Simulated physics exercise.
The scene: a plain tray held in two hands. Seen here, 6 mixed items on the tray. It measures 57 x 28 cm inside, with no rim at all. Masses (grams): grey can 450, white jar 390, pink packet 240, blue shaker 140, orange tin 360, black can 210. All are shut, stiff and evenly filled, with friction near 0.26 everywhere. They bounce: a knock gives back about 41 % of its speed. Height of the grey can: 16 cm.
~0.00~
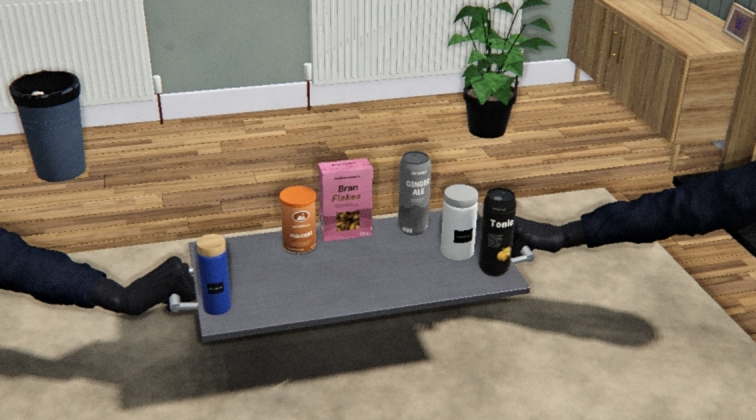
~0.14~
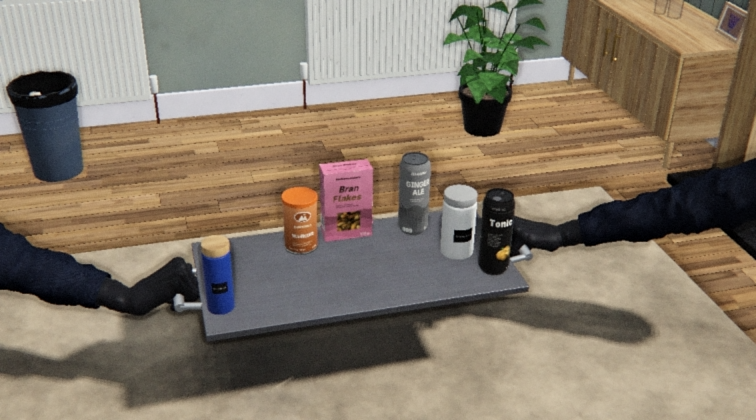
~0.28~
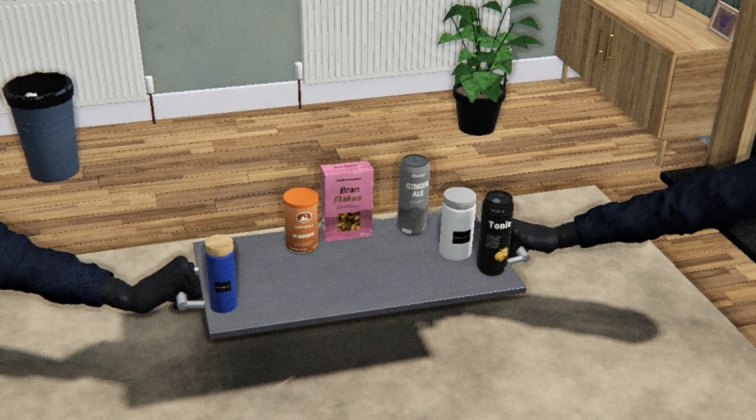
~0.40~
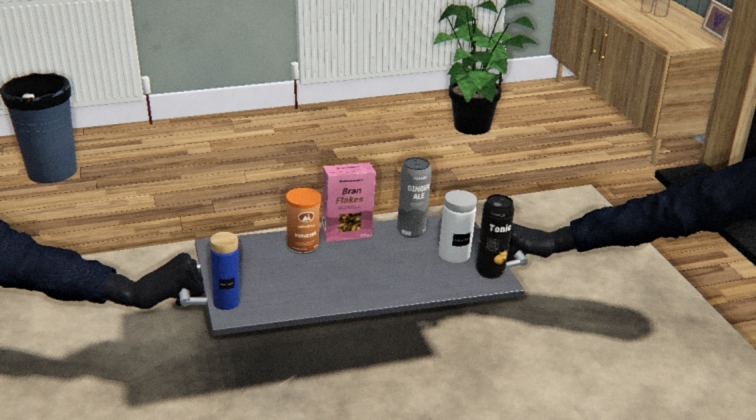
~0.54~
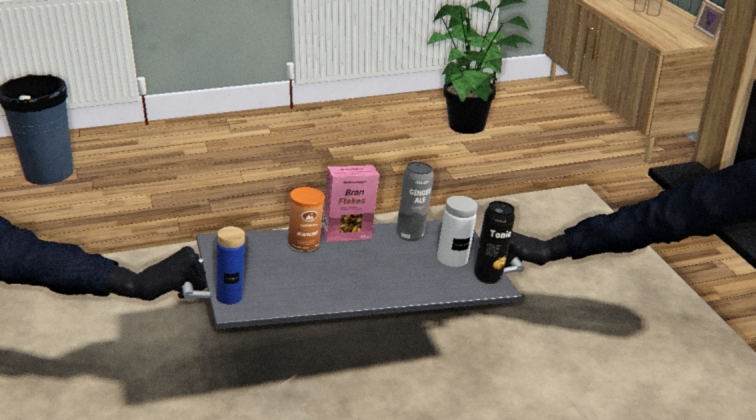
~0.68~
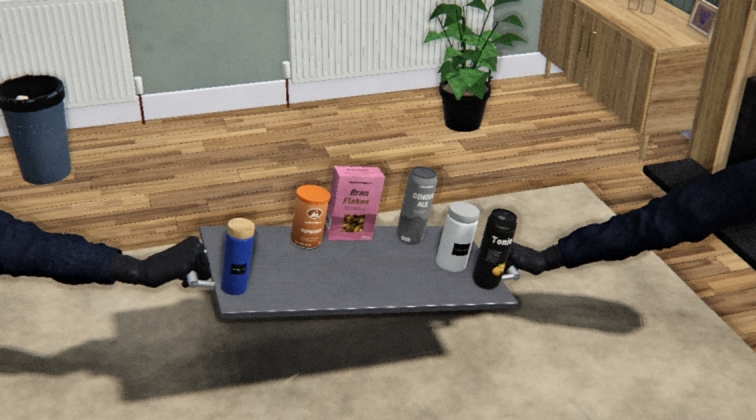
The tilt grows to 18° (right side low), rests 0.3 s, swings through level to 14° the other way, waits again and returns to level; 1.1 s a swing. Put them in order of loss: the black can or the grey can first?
It is the first, the black can.
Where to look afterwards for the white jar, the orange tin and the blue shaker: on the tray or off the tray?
The white jar ends off the tray; the orange tin ends on the tray; the blue shaker ends on the tray.
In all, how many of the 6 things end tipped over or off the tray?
In all, 4.
By 1.58 s, tray tilted 18°, right edge down; white jar and black can now off the tray; grey can 13 cm from its spot near (471, 221); blue shaker 14 cm from its spot.
By 1.98 s, tray tilted 6°, right edge down; grey can and pink packet now off the tray; orange tin 28 cm from its spot; blue shaker 33 cm from its spot.
By 2.58 s, tray tilted 14°, left edge down; blue shaker 35 cm from its spot; orange tin 29 cm from its spot.
When it is over (4.5 s), off the tray, grey can, white jar, pink packet and black can; not toppled but over 5 cm from the start, blue shaker and orange tin. End places, in pixels of the last picture, black can near (560, 324), grey can near (548, 288). Black can went at 1.32 s; grey can went at 1.64 s.
